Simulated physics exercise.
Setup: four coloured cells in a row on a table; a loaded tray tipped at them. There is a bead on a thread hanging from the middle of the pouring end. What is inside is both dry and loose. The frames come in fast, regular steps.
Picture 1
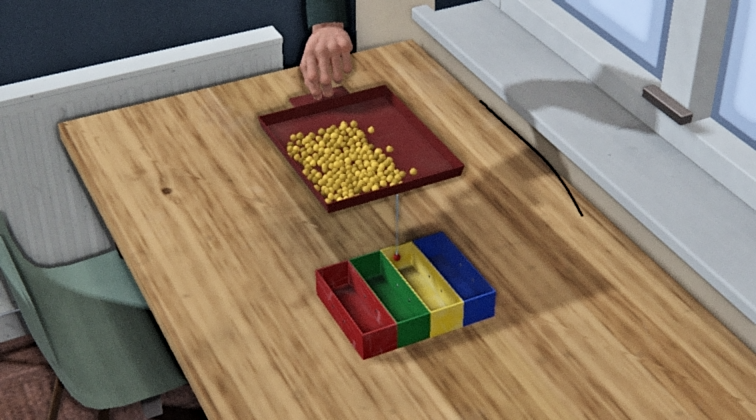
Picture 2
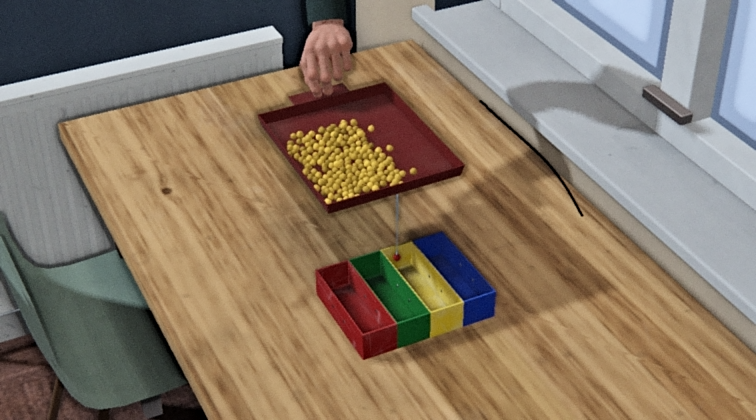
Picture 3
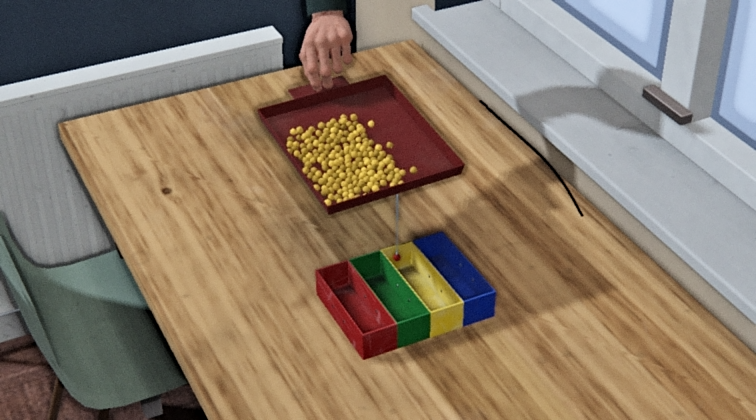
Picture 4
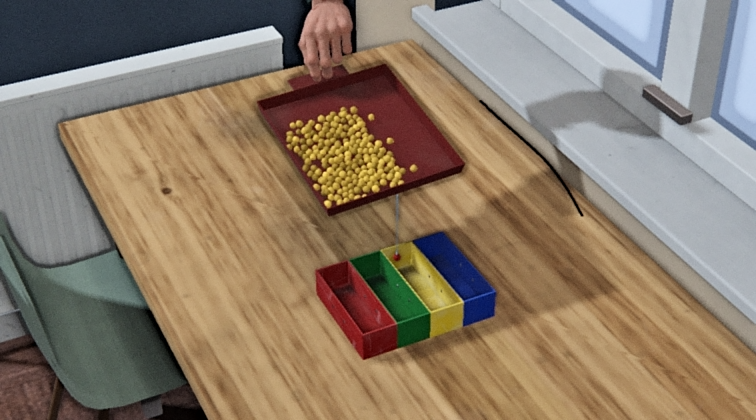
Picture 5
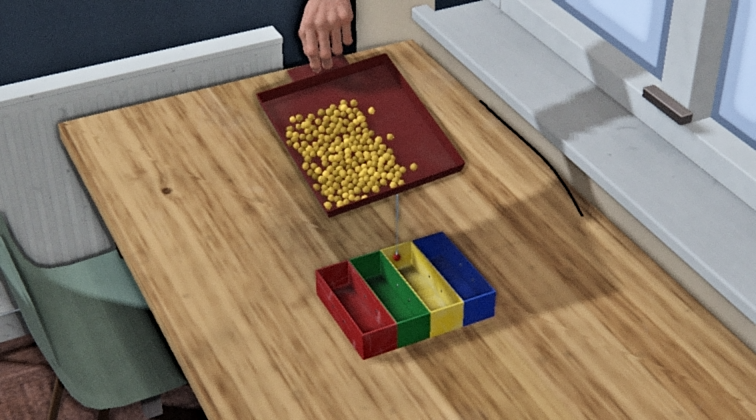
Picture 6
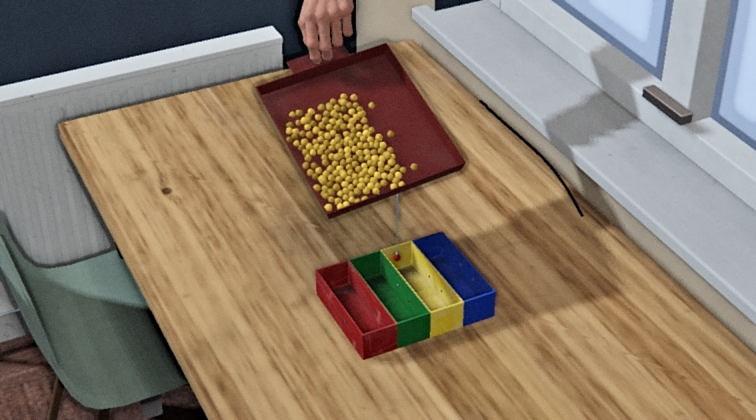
A hand gradually raises the back of a red tray of small yellow balls above coloured cells.
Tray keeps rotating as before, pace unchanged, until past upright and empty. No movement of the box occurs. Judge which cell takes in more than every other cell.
The red cell takes in the most.
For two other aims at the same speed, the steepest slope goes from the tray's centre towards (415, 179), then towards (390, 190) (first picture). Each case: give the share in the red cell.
Lab note: Try one about 0 %, try two about 20 %.
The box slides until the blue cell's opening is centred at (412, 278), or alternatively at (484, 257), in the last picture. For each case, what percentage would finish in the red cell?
0 % and 20 %.
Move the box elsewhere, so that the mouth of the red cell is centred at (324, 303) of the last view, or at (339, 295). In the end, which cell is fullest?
The first placing favours that green cell, while the second favours the cell in red.
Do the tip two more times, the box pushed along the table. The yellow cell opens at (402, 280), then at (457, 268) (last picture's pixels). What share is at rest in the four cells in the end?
Some 100 percent, followed by some 30 percent.
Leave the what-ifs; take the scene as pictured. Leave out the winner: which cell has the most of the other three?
That's the cell in green.
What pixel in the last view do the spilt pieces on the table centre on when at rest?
It's centred at about (318, 348).
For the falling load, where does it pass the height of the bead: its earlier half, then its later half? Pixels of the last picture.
First half (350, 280); second half (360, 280).
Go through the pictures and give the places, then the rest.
The first picture shows corners of the pouring end at (329, 202) and (461, 165), level; middle of the load at (348, 165), puffed corn balls; bead on its thread at (397, 257); red cell at (380, 339); green cell at (413, 328); yellow cell at (447, 317); blue cell at (479, 306).
The second picture shows corners of the pouring end at (329, 203) and (461, 164), level; middle of the load at (348, 164).
The third picture shows corners of the pouring end at (329, 204) and (461, 164), tipped barely, lowest at the left corner; middle of the load at (348, 162).
The fourth picture shows corners of the pouring end at (329, 206) and (461, 163), tipped a little, lowest at the left corner; middle of the load at (348, 159).
The fifth picture shows corners of the pouring end at (329, 209) and (462, 162), tipped a little, lowest at the left corner; middle of the load at (348, 157).
The sixth picture shows corners of the pouring end at (329, 211) and (462, 161), tipped clearly, lowest at the left corner; middle of the load at (348, 156); red cell at (380, 339); green cell at (413, 328); yellow cell at (447, 317); blue cell at (479, 306).
Soon, tray tipped steeply; nearly all on the tray; a stray few falling or outside the box.
A while on, tray tipped past a quarter turn; about a third on the tray; a small part in the red cell; a stray few in the green cell; a stray few in the yellow cell; about half falling or outside the box.
Towards the end, tray tipped past a quarter turn; about two thirds in the red cell; about a quarter in the green cell; a small part in the yellow cell; a stray few in the blue cell; a small part falling or outside the box.
Finally, tray tipped past a quarter turn; about two thirds in the red cell; about a quarter in the green cell; a small part in the yellow cell; a stray few in the blue cell; a small part outside the box.
